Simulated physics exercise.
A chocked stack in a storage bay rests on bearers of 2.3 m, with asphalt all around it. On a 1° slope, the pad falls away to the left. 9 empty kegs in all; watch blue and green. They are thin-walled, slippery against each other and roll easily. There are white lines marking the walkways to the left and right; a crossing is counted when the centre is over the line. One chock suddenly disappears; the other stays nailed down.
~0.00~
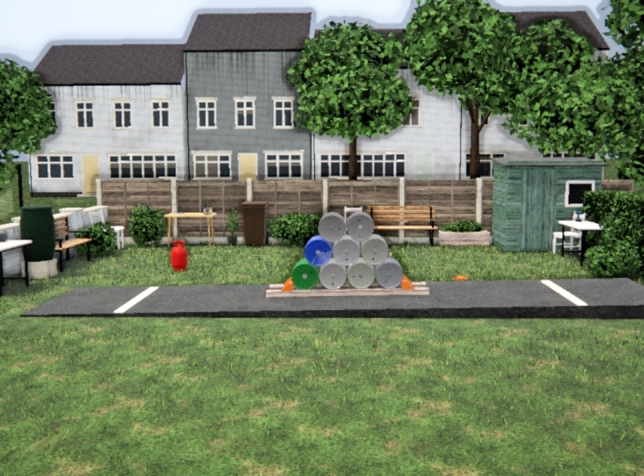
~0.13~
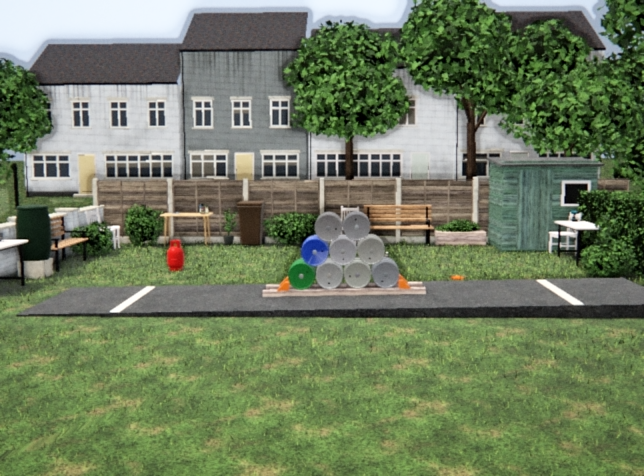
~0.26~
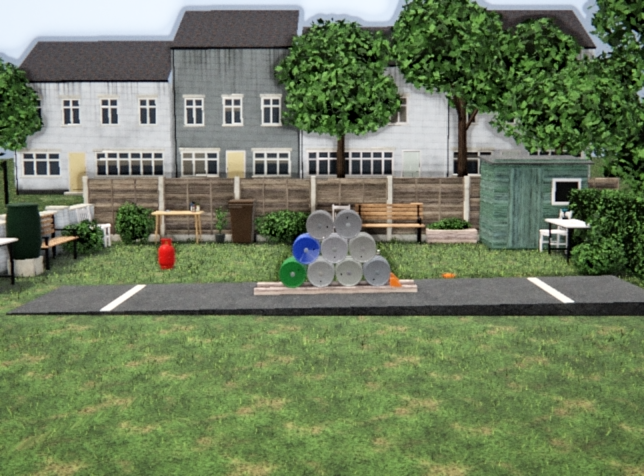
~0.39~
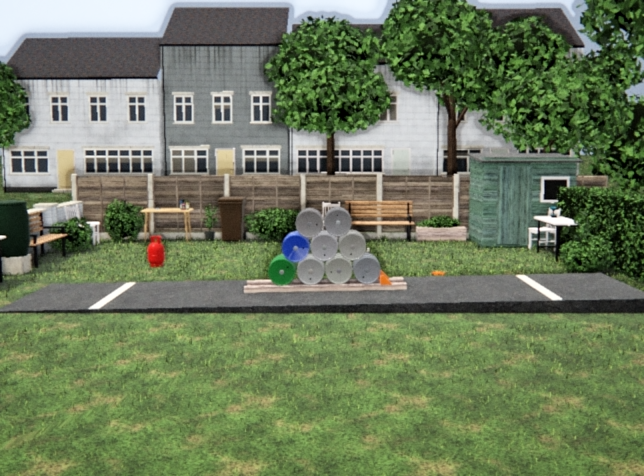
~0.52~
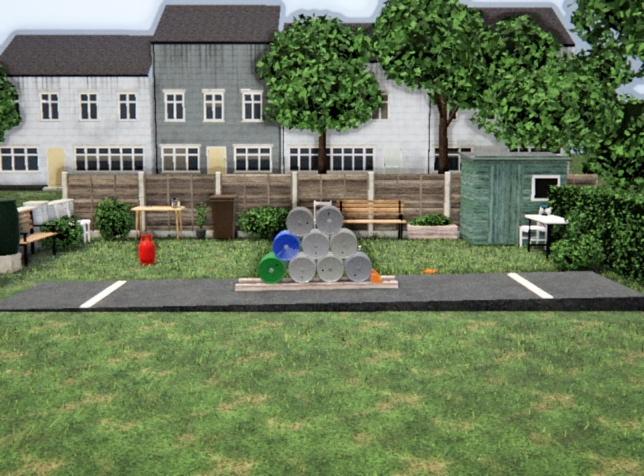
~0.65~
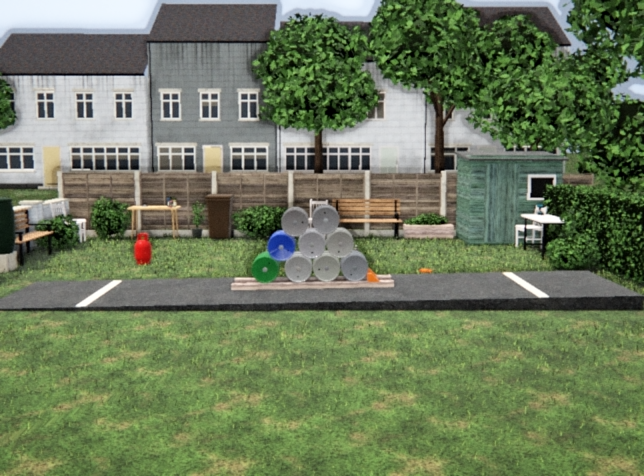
To begin with, a stack of grey kegs, with one blue and one green at its left side, sits on a dark strip between two white lines, an orange chock at each end. The view drifts right and the left chock vanishes, while the kegs show no visible movement within the stack.
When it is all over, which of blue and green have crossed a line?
Looking at the blue one, it goes over a white line; as for the green one, it goes over a white line.
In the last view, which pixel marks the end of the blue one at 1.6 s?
That would be about (269, 270) in pixels.
After 1.6 s, blue is on the bearers, 55 cm from the bearers' left end, rolling left; green is off the bearers, 170 cm short of the left line, rolling left; 0 past a line.
After 2.8 s, blue is on the bearers, 10 cm from the bearers' left end, rolling left; green is off the bearers, 55 cm short of the left line, rolling left; 0 past a line.
After 4.2 s, blue is off the bearers, 100 cm short of the left line, rolling left; green is past the left line; 1 past a line.
After 5.7 s, blue is past the left line; green is past the left line; 2 past a line.
At the end (10.9 s), blue is past the left line; green is past the left line; 3 past a line.
